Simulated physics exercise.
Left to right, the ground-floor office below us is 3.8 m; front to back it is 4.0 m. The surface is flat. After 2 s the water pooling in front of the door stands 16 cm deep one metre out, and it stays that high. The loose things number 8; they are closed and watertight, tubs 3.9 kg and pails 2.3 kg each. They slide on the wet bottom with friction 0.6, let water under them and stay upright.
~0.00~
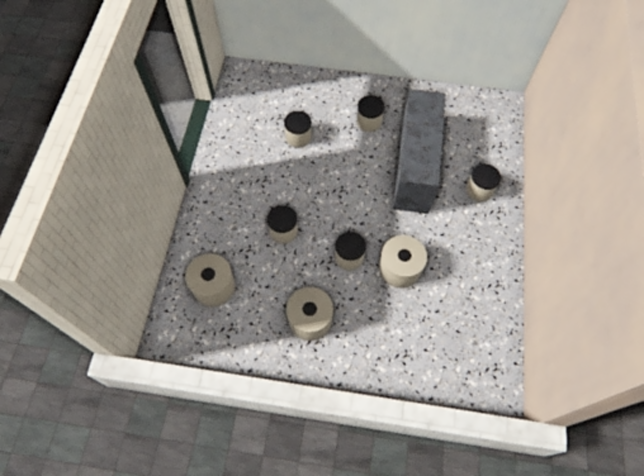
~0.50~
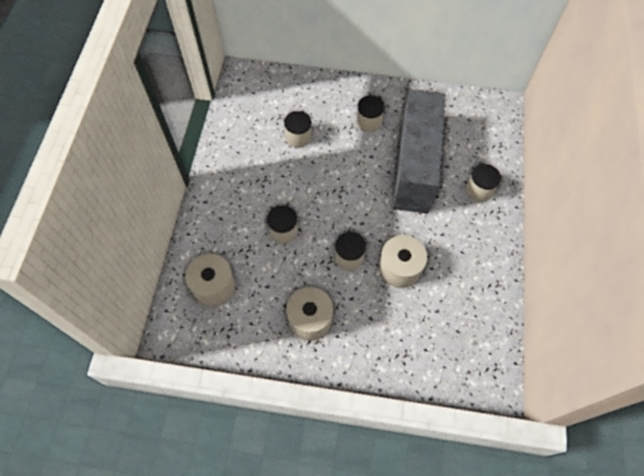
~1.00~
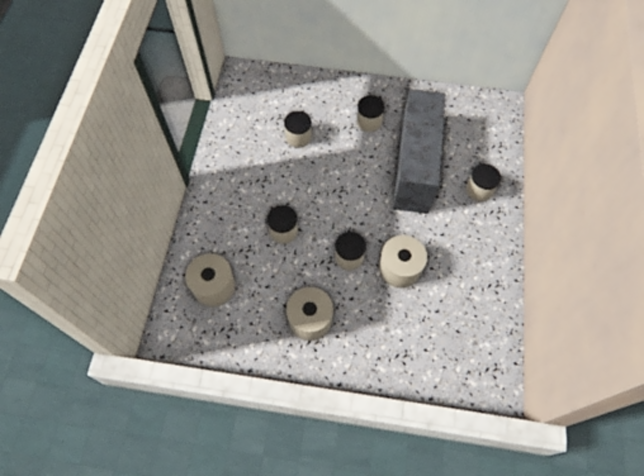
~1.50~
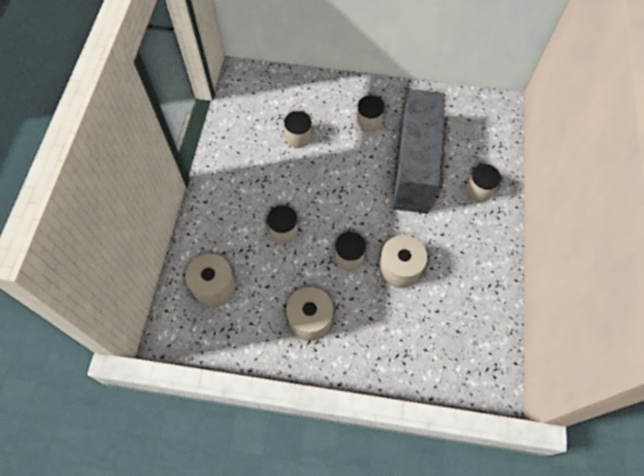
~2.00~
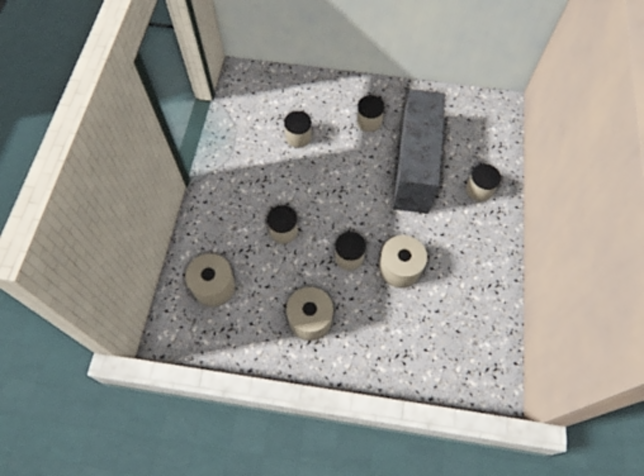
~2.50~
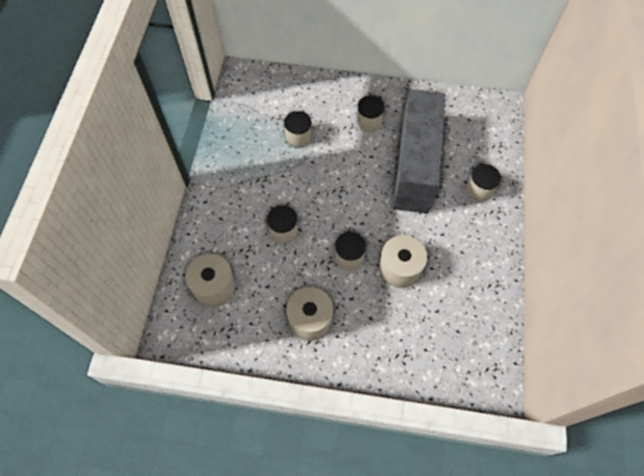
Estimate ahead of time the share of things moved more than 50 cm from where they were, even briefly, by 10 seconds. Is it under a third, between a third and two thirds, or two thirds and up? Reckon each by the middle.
It is two thirds and up.
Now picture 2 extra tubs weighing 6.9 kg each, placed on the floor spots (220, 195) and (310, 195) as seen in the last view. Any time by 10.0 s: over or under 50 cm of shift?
So the first ends up within that distance while the second ends up beyond that distance.
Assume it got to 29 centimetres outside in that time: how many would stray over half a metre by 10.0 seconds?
With that change, 8 of them.
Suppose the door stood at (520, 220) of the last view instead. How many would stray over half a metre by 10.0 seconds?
Count: 6.
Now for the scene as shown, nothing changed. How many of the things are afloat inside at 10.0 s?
I count 7.
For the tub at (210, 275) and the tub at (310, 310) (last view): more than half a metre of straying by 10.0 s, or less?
The first is within the limit and the second is within the limit.
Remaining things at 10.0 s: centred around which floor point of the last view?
Mean position: Approximately (361, 305).
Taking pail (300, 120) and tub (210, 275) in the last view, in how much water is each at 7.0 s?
I'd put it at 8 cm and 1 cm respectively.
After 3.5 s 1 of 8 are over 50 cm from their spots; 0 afloat.
After 4.5 s 3 of 8 are over 50 cm from their spots; 2 afloat.
After 7.0 s 5 of 8 are over 50 cm from their spots; 4 afloat.
After 10.0 s 6 of 8 are over 50 cm from their spots, and 6 have been at some point; 7 afloat.
